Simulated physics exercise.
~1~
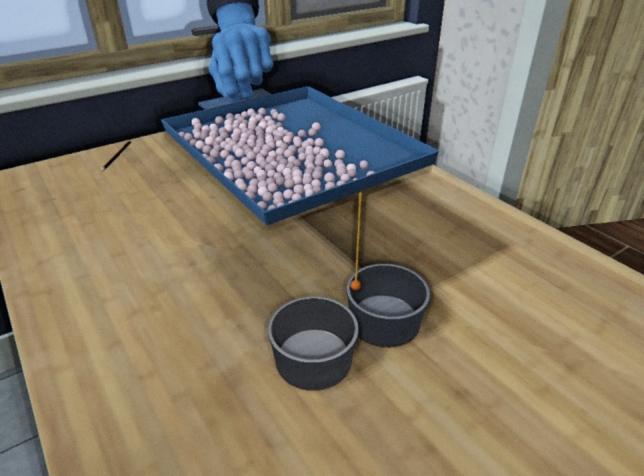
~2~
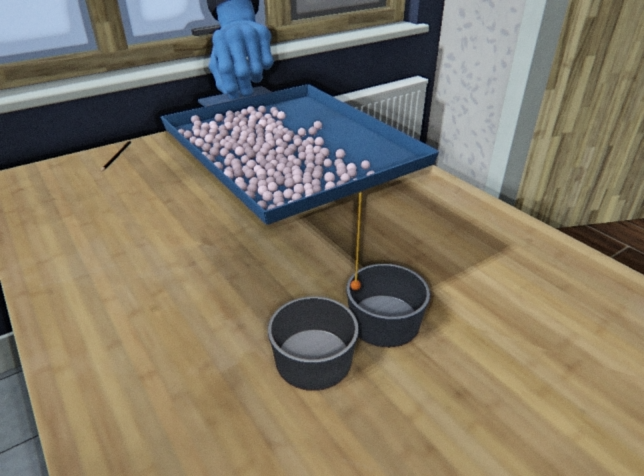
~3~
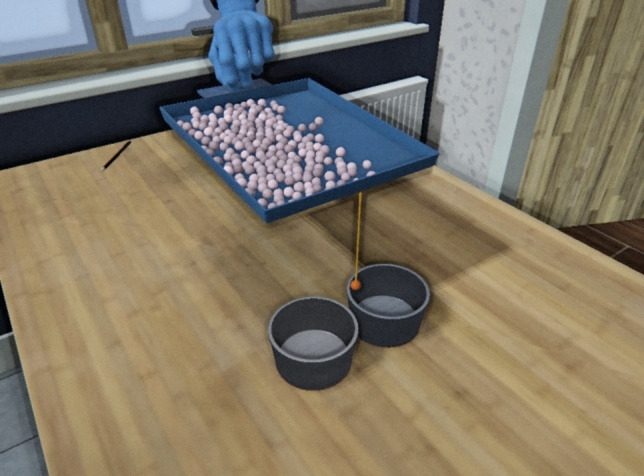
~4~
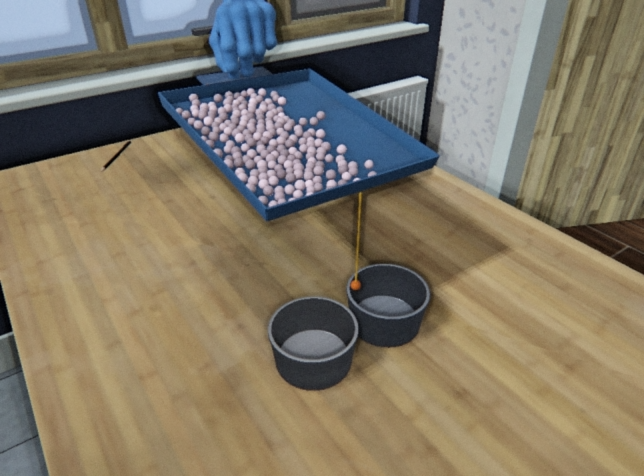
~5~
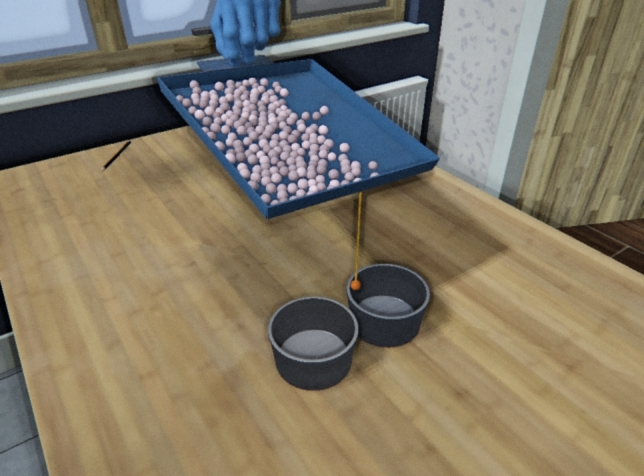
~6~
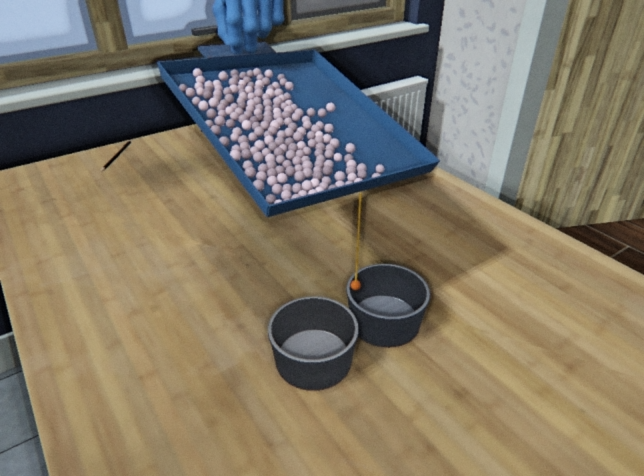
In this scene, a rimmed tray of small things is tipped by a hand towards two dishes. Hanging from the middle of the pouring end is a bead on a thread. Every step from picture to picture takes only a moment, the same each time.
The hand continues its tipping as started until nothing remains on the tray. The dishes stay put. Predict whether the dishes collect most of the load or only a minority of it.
The greater share ends up outside the dishes.
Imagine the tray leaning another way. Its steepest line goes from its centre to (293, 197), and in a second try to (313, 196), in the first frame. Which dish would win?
Note: Place 1, the dish at the left; place 2, the dish at the left.
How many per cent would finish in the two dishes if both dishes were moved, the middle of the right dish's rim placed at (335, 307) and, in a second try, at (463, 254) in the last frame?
You'd get 0 in a hundred first and 60 in a hundred after that.
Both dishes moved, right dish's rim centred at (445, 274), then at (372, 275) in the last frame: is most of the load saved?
The first time it's higher than half, the second time lower than half.
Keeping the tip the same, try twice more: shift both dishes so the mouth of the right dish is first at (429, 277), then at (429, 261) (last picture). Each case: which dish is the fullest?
Result, first place: The righthand one; second place: The righthand one.
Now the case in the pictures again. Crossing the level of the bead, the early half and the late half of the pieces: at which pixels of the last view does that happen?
First close to (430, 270), next close to (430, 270).
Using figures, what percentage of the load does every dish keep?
Left dish: 0 %, right dish: 30 %.
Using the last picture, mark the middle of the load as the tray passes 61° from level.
Somewhere near pixel (378, 159).
Just after the last frame, tray tipped steeply; almost all on the tray; just a few in the right dish; just a few outside both; about a tenth in the air.
A moment on, tray tipped past a quarter turn; about a tenth on the tray; just a few in the left dish; roughly a quarter in the right dish; roughly half outside both; roughly a quarter in the air.
Further on, tray tipped past a quarter turn; just a few in the left dish; roughly a third in the right dish; roughly two thirds outside both.
When it is over, tray tipped past a quarter turn; just a few in the left dish; roughly a third in the right dish; roughly two thirds outside both.
